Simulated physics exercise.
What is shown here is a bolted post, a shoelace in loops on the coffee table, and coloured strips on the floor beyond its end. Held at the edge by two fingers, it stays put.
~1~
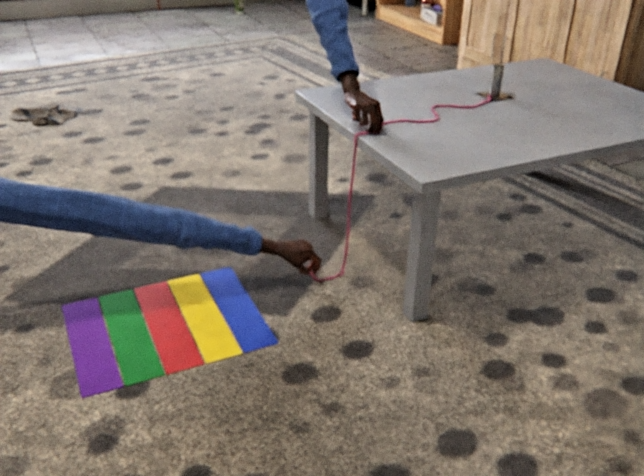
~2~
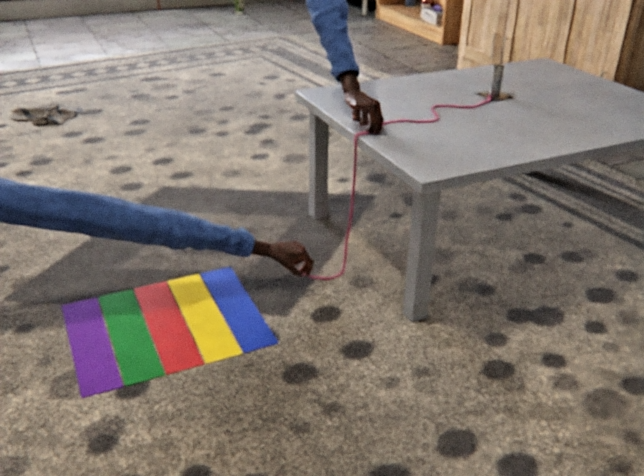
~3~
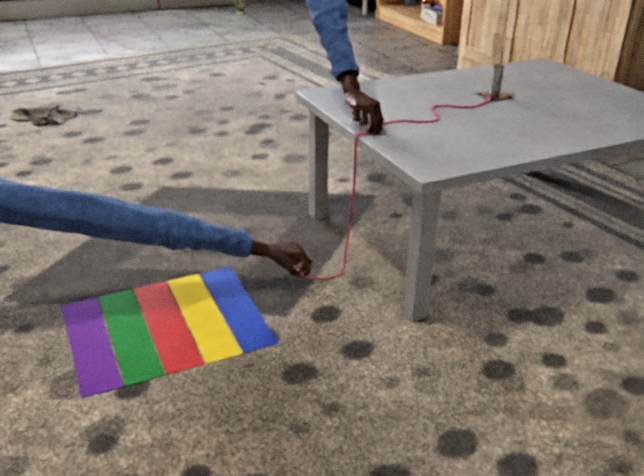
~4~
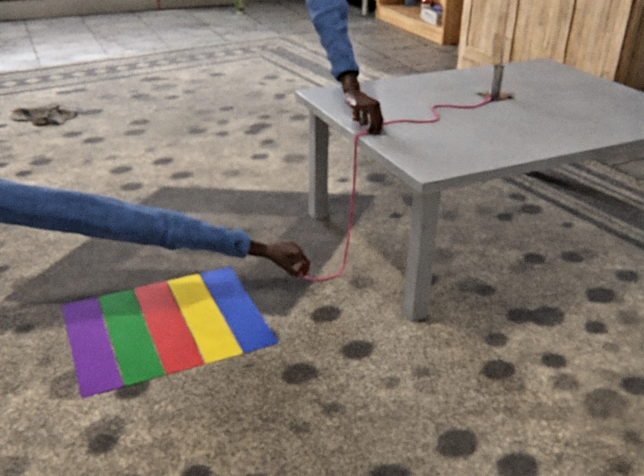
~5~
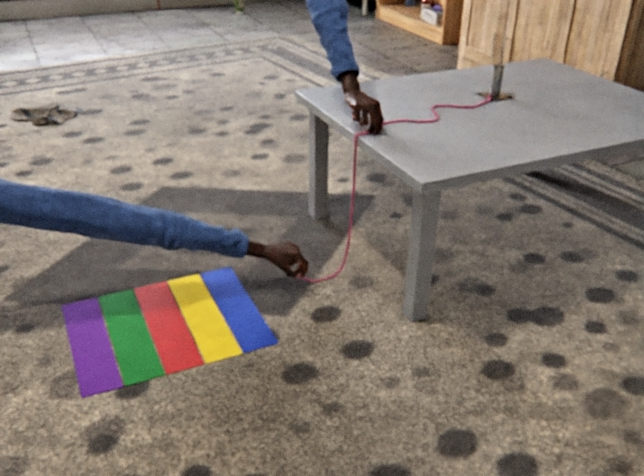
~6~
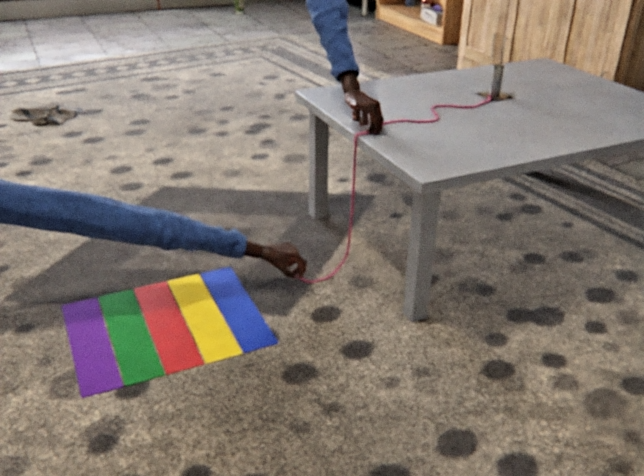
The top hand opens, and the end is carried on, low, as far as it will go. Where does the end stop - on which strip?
On the red strip.
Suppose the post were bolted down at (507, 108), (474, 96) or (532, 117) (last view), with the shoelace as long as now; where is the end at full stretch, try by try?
Respectively (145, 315), (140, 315) and (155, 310).
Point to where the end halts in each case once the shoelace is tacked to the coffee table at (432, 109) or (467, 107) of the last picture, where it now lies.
Roughly (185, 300) and (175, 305).
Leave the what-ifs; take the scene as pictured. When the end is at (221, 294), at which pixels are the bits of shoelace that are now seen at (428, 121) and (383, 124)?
The first ends at (395, 123) and the second at (357, 133).
Soon after, end near (221, 294); over blue.
After that, end near (186, 303); over yellow.
At the stop, end near (163, 308); over red. Over red.
